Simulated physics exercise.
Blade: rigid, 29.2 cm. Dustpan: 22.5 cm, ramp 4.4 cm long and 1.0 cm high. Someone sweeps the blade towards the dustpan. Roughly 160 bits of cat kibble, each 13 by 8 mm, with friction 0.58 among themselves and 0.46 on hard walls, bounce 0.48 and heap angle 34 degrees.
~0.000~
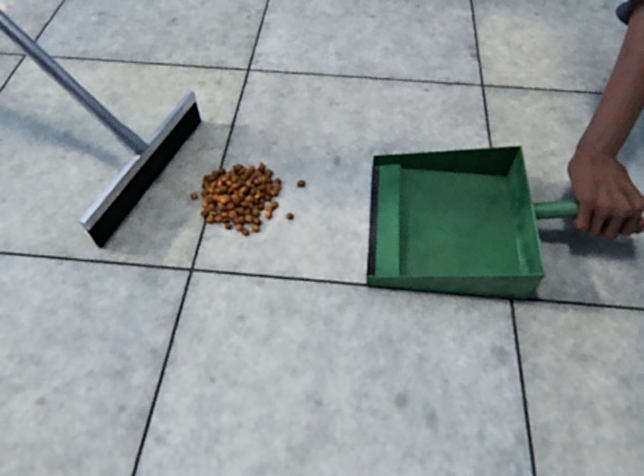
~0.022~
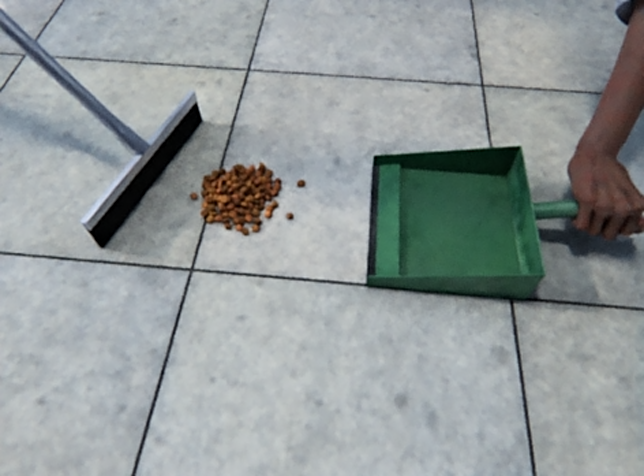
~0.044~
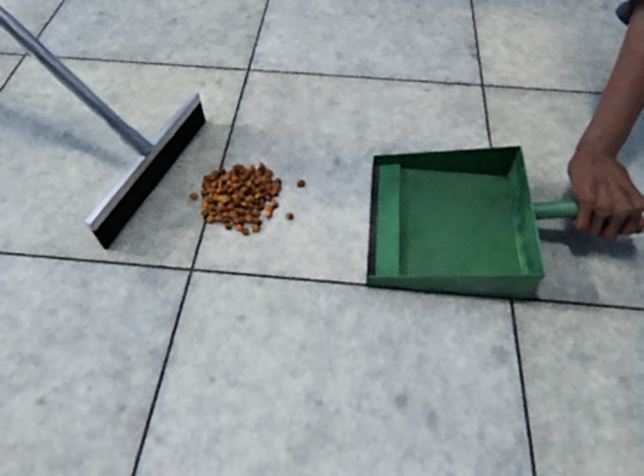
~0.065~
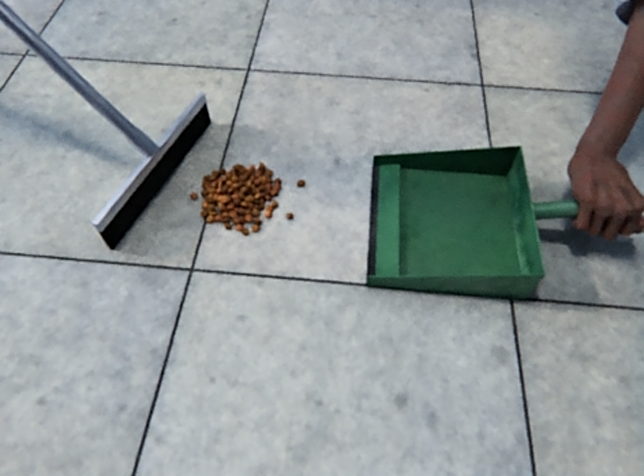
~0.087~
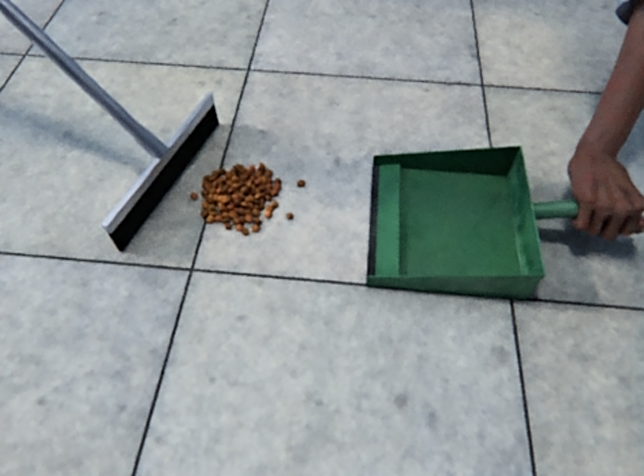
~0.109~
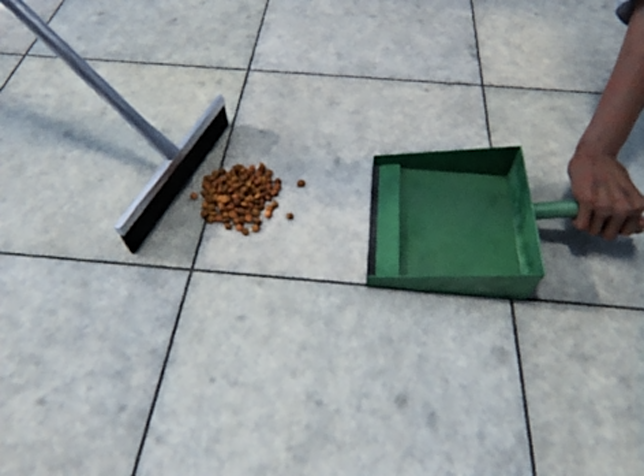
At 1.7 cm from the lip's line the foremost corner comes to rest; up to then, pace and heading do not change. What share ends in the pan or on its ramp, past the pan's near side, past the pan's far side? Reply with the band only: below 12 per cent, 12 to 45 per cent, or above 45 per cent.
Pan: 12 to 45 per cent; near side: Below 12 per cent; far side: Below 12 per cent.
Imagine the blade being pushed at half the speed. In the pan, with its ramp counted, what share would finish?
Share: Near 10 %.
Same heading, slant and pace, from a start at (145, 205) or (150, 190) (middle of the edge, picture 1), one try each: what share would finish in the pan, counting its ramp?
Close to 30 in a hundred, then close to 25 in a hundred.
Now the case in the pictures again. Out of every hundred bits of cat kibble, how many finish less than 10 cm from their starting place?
Close to 0 per cent of it.
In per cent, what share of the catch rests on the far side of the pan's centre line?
About 60 %.
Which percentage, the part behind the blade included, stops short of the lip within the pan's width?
Roughly 70 in a hundred.
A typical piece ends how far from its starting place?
About 20 cm.
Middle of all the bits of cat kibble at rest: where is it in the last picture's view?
About (359, 222).
Then, at 0.26 s, middle of the blade 17 cm from the lip; 0 % over the lip, far side 0 %, near side 0 %.
After 0.36 s, middle of the blade 9 cm from the lip; 0 % over the lip, far side 0 %, near side 0 %.
After 0.59 s, middle of the blade 6 cm from the lip; 20 % over the lip, far side 5 %, near side 5 %.
By 1.1 s all is still; pan 20 %, near side 5 %, far side 5 %, in front of the lip or behind the blade 70 %.
